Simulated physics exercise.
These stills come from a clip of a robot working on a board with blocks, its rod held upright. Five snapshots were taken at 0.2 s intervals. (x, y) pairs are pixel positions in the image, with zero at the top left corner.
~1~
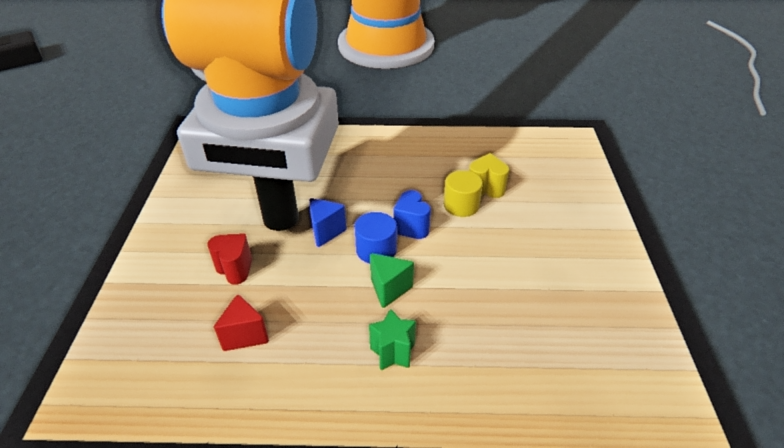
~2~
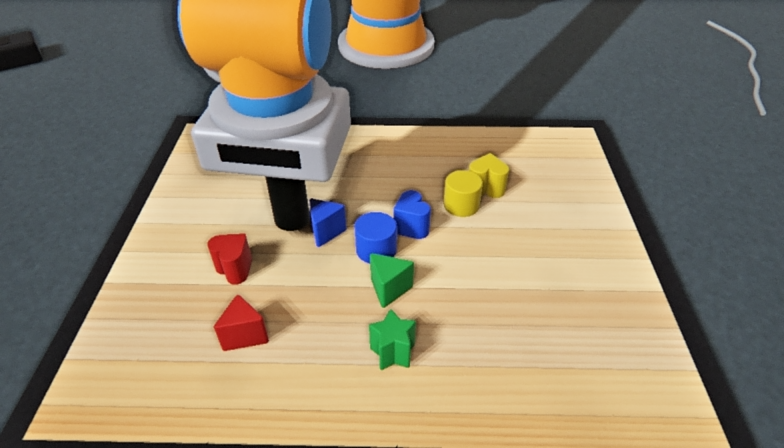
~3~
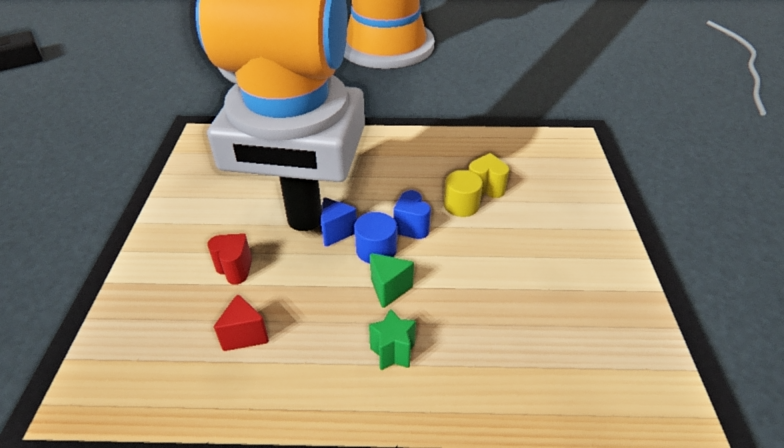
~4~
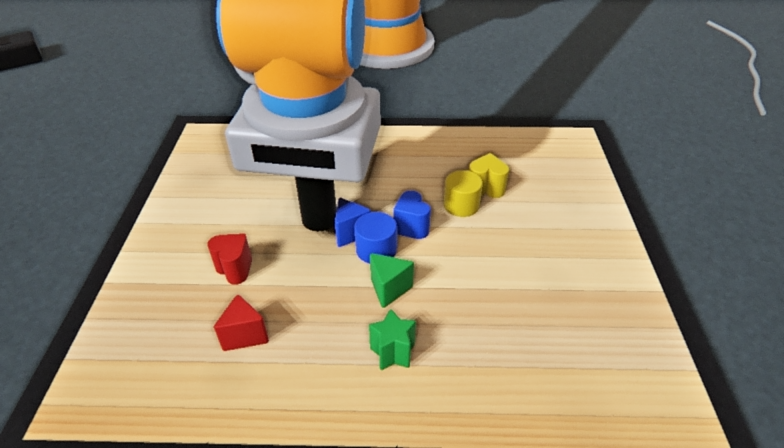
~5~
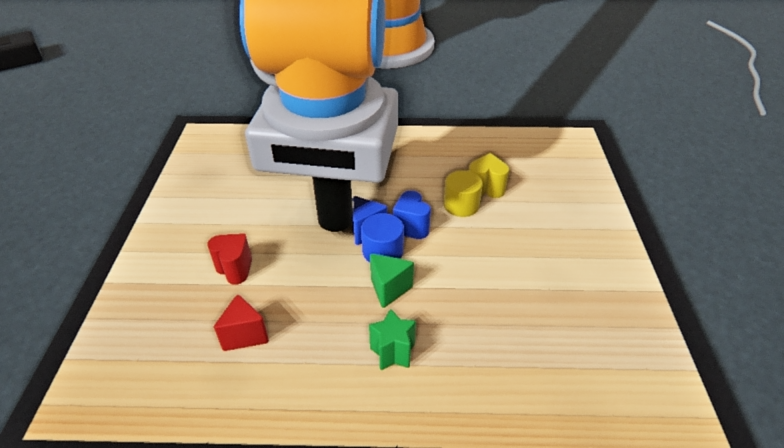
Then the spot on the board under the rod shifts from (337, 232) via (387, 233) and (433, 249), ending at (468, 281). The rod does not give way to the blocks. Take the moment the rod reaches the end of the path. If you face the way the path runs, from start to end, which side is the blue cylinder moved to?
The blue cylinder is shifted sideways to the right, facing along the path from start to end.
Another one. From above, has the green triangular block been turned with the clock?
Yes, that is how it ends up.
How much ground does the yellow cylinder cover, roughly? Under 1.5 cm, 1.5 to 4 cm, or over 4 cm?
Overall it shifts less than 1.5 cm.
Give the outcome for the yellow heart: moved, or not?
In the end it has not been moved.
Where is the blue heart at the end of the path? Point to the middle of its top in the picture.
At pixel (462, 203).
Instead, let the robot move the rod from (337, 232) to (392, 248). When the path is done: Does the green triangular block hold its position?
My answer is yes.
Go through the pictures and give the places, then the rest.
Rod tip at (281, 219); block tops, blue triangular block at (323, 208); blue cylinder at (376, 225); green triangular block at (389, 266); blue heart at (412, 203); yellow cylinder at (464, 181); yellow heart at (490, 164), in the first frame.
Rod at (292, 219); blocks unchanged, in the second frame.
Rod at (305, 220); blue triangular block at (334, 209), in the third frame.
Rod at (320, 220); blue triangular block at (349, 209), in the fourth frame.
Rod at (336, 220); blue triangular block at (365, 207); blue cylinder at (382, 227); green triangular block at (389, 266); blue heart at (412, 203); yellow cylinder at (464, 181); yellow heart at (490, 164), in the fifth frame.
On the path given first. One third of the way, rod at (388, 221); blue triangular block at (420, 210), turned 25° clockwise; blue cylinder at (406, 236); blue heart at (447, 203), turned 60° anticlockwise.
Two thirds of the way, rod at (434, 237); blue triangular block at (467, 226); blue cylinder at (426, 254); green triangular block at (388, 268), turned 15° clockwise; blue heart at (462, 203), turned 80° anticlockwise.
At the end, rod at (470, 269); blue triangular block at (486, 233), turned 30° anticlockwise; blue cylinder at (437, 275); green triangular block at (388, 270), turned 25° clockwise; blue heart at (462, 203), turned 80° anticlockwise; yellow cylinder in place; yellow heart in place.
